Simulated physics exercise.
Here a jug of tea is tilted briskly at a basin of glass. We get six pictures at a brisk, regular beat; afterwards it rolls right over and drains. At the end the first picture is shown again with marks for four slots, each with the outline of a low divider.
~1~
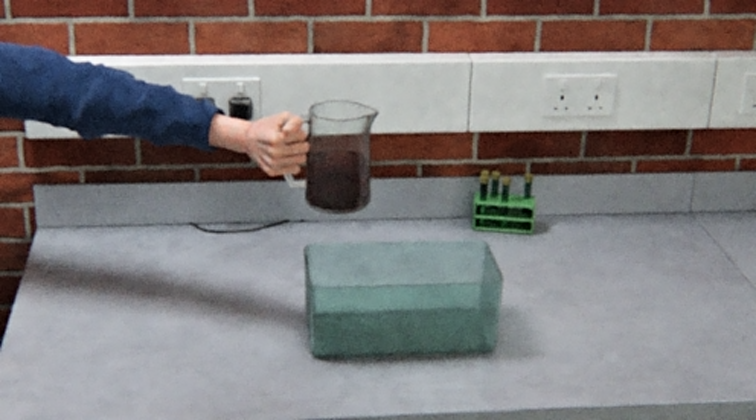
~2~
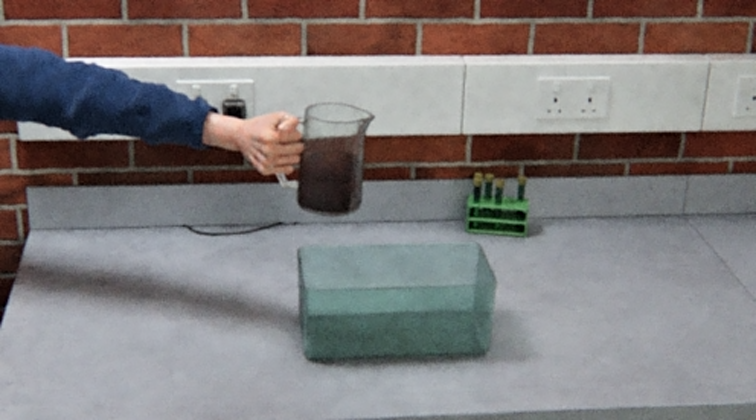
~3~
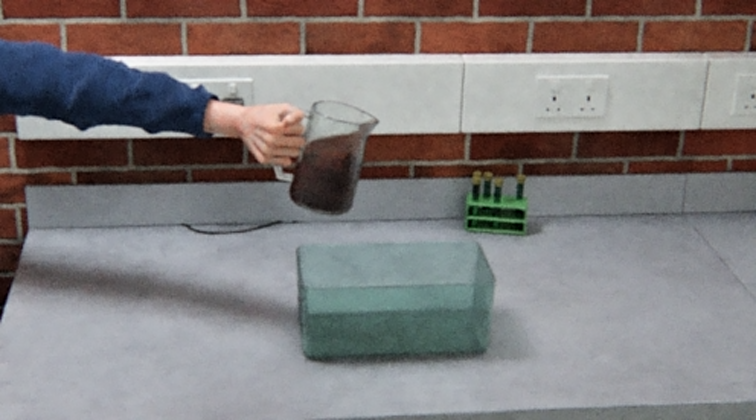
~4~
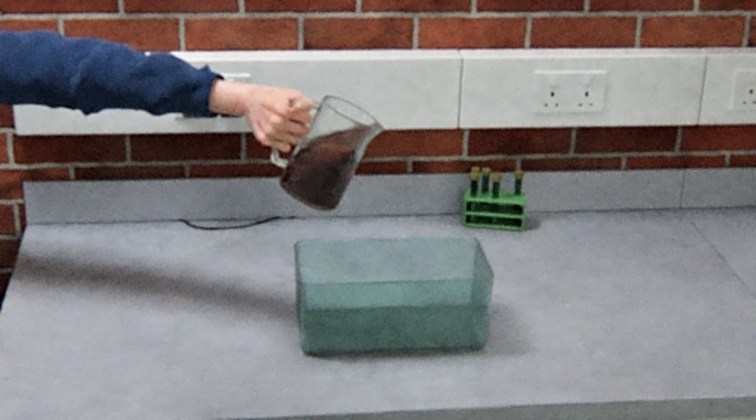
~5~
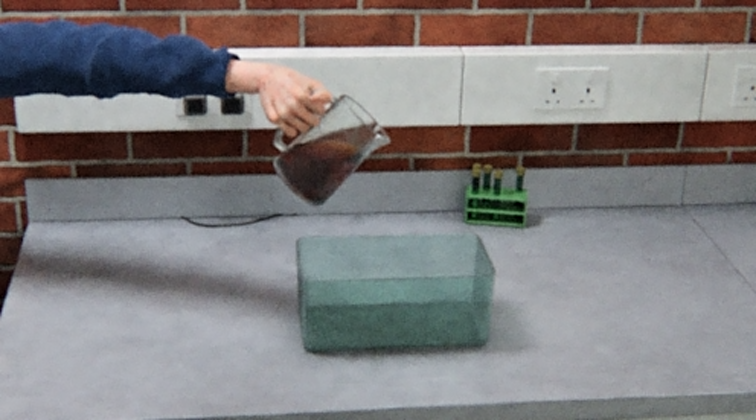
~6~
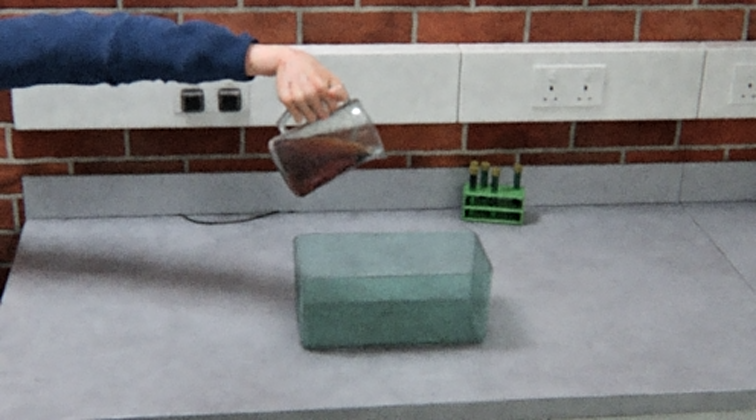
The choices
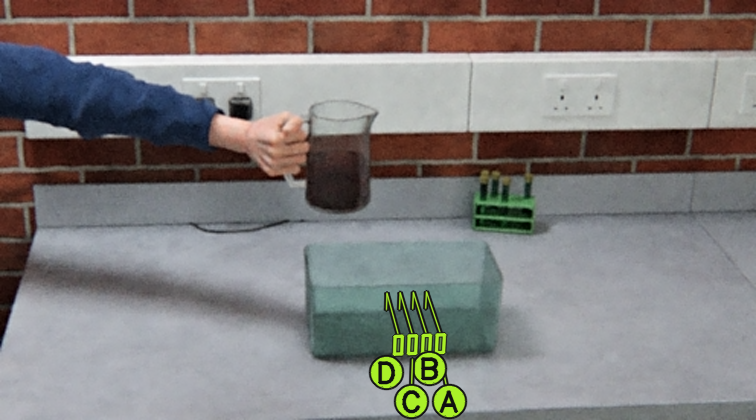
In the video, a hand in a blue sleeve holds a glass jug of dark brown liquid above a clear basin of greenish liquid on a grey counter, then tilts the jug steeply to the right.
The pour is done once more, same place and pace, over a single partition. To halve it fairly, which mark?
A beats the others.
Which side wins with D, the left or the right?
The right one.
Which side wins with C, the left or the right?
The right one.
On the marked copy, A at (440, 357); B at (426, 358); C at (412, 359); D at (398, 359).
For slot A, about 51 % ends left of the wall and 48 % right of it.
For slot B, about 15 % ends left of the wall and 84 % right of it.
For slot C, about 9 % ends left of the wall and 89 % right of it.
For slot D, about 10 % ends left of the wall and 88 % right of it.
